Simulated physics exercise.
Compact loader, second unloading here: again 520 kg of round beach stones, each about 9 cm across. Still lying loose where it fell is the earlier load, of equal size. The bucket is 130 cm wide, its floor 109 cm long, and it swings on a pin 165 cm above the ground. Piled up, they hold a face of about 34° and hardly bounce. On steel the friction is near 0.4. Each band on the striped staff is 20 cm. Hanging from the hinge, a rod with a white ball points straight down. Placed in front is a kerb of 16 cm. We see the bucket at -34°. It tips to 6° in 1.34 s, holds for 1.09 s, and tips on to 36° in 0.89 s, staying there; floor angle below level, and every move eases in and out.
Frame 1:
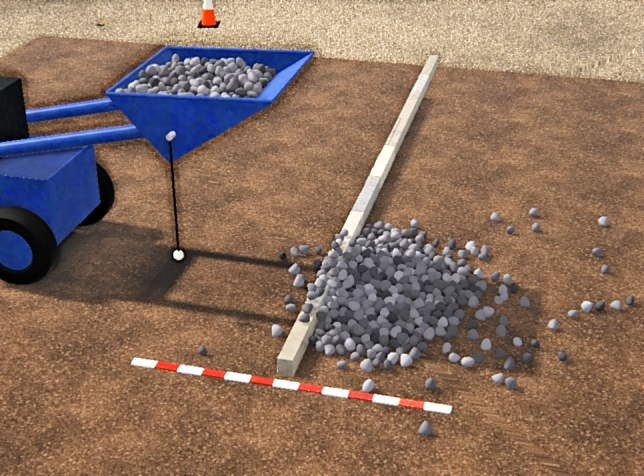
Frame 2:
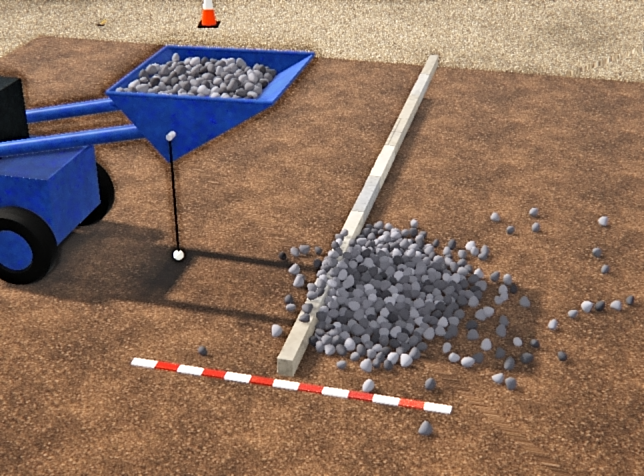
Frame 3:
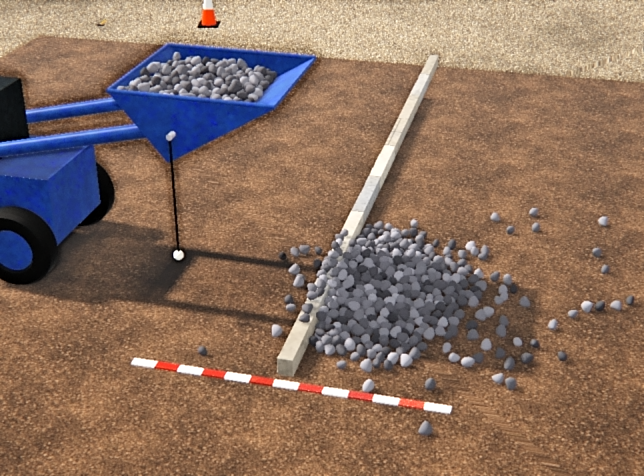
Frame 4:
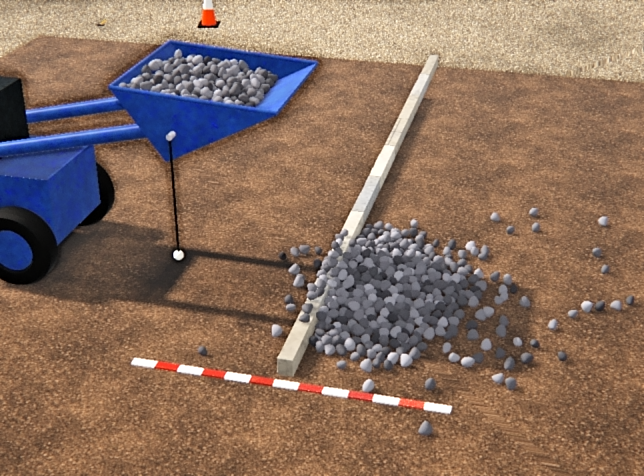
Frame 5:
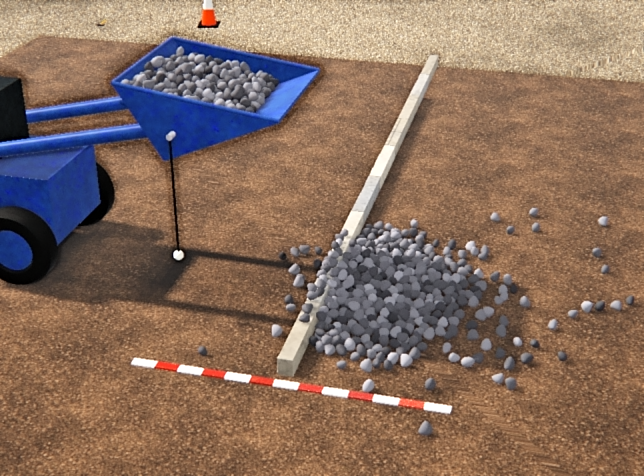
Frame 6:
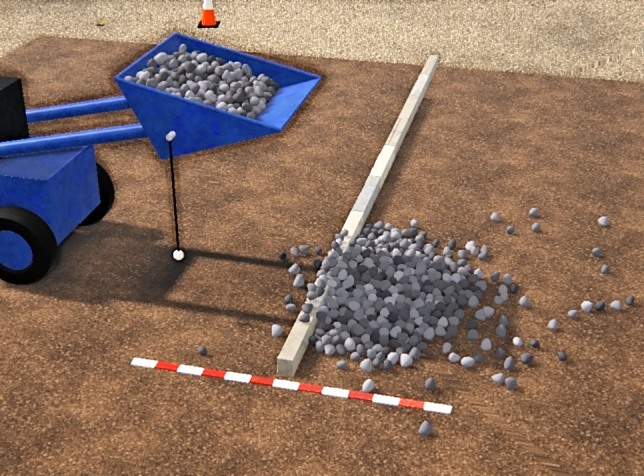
The blue bucket of a loader, filled with rounded grey stones, begins almost still, then tips slightly forward, its right-hand lip dipping as its back edge rises. The stones stay inside, while the loader's body, the pale kerb and the loose heap lying mostly beyond it remain motionless.
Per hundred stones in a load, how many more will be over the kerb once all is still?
46.
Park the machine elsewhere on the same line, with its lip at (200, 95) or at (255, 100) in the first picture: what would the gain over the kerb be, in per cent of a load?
I'd guess close to 0 per cent first and close to 25 per cent second.
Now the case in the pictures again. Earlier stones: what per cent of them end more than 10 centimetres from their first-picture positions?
Close to 5 per cent.
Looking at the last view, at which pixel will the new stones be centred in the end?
Their centre rests close to (322, 272).
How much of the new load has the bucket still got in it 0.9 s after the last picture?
Close to 100 in a hundred is still held.
Then, 0.4 s after the last picture the floor is at -0°; in per cent of one load, 100 in the bucket, 6 on this side of the kerb, 94 over the kerb; the foremost stones are at (627, 288).
Then, 0.9 s after the last picture the floor is at 6°; in per cent of one load, 100 in the bucket, 6 on this side of the kerb, 94 over the kerb; the foremost stones are at (627, 288).
Then, 3.2 s after the last picture the floor is at 36°; in per cent of one load, 6 in the bucket, 71 on this side of the kerb, 122 over the kerb; the foremost stones are at (627, 288).
Then, 6.0 s after the last picture the floor is at 36°; in per cent of one load, 0 in the bucket, 59 on this side of the kerb, 140 over the kerb; the foremost stones are at (627, 288). Net gain over the kerb, 46.
